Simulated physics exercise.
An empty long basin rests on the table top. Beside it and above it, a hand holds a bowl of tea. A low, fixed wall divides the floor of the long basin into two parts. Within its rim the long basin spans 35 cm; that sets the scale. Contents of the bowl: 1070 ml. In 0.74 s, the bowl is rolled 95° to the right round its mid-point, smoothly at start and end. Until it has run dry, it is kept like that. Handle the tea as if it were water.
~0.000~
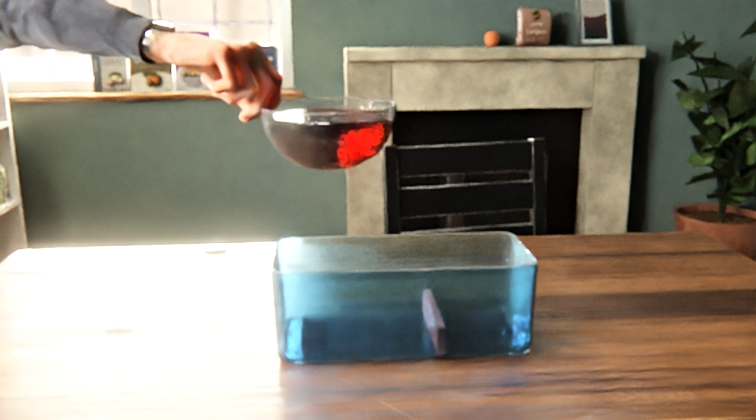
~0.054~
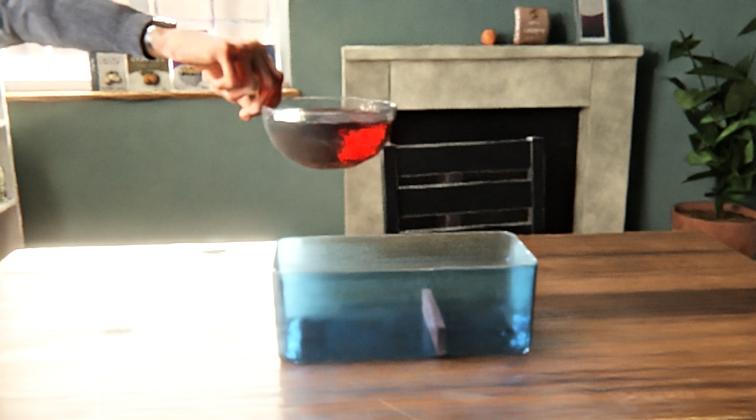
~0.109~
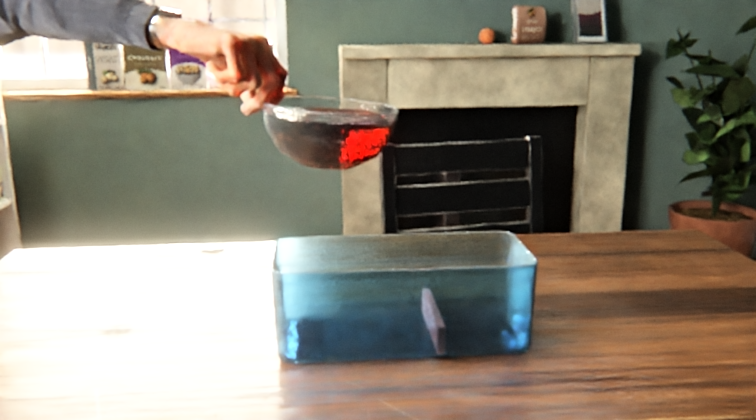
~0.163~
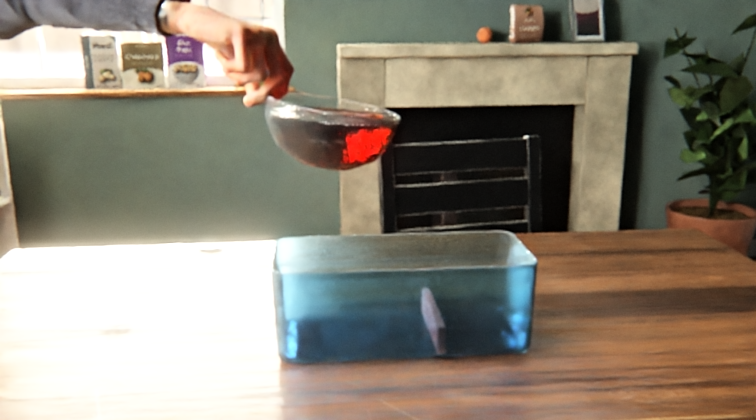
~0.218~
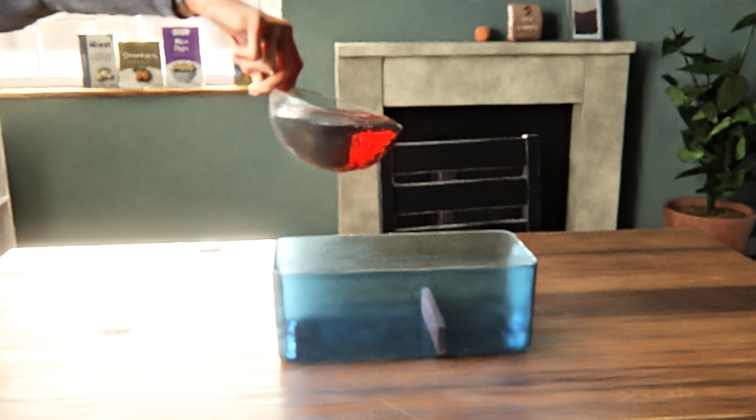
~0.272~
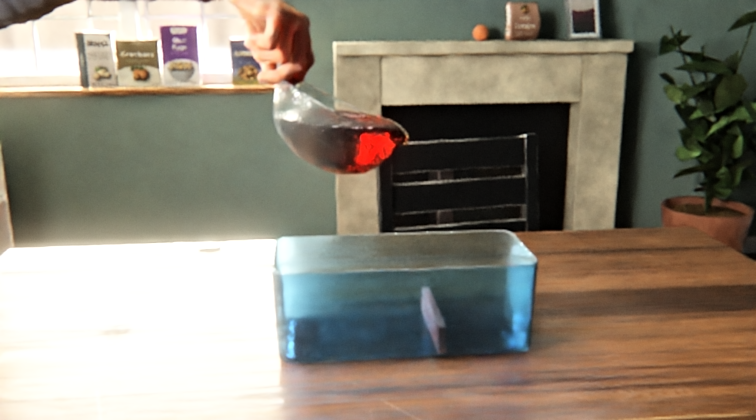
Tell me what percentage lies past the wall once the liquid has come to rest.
Some 47 per cent.
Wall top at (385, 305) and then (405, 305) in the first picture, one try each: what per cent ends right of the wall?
It comes to 85 per cent, and then 75 per cent.
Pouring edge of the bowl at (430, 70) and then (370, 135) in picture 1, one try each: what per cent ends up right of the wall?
Respectively about 65 and 25 percent.
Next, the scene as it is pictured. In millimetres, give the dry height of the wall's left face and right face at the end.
Noted: Left near 24 mm, right near 12 mm.
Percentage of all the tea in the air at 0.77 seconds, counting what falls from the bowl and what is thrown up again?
12 per cent, roughly.
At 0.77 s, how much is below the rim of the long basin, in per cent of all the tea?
Value: Approx. 86 %.
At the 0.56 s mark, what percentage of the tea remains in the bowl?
Some 22 % of it is still there.
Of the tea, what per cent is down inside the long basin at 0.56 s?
Roughly 32 per cent.
By 0.56 s the tilt is 82° and 22 per cent is still to pour, 2 is left of the wall and 29 right of it.
By 0.77 s the tilt is 95° and 2 per cent is still to pour, 30 is left of the wall and 55 right of it.
By 1.00 s the tilt is 95° and 0 per cent is still to pour, 45 is left of the wall and 53 right of it.
By 1.24 s the tilt is 95° and 0 per cent is still to pour, 50 is left of the wall and 48 right of it.
At rest 51 per cent lies left of the wall, 47 right of it and 2 outside.
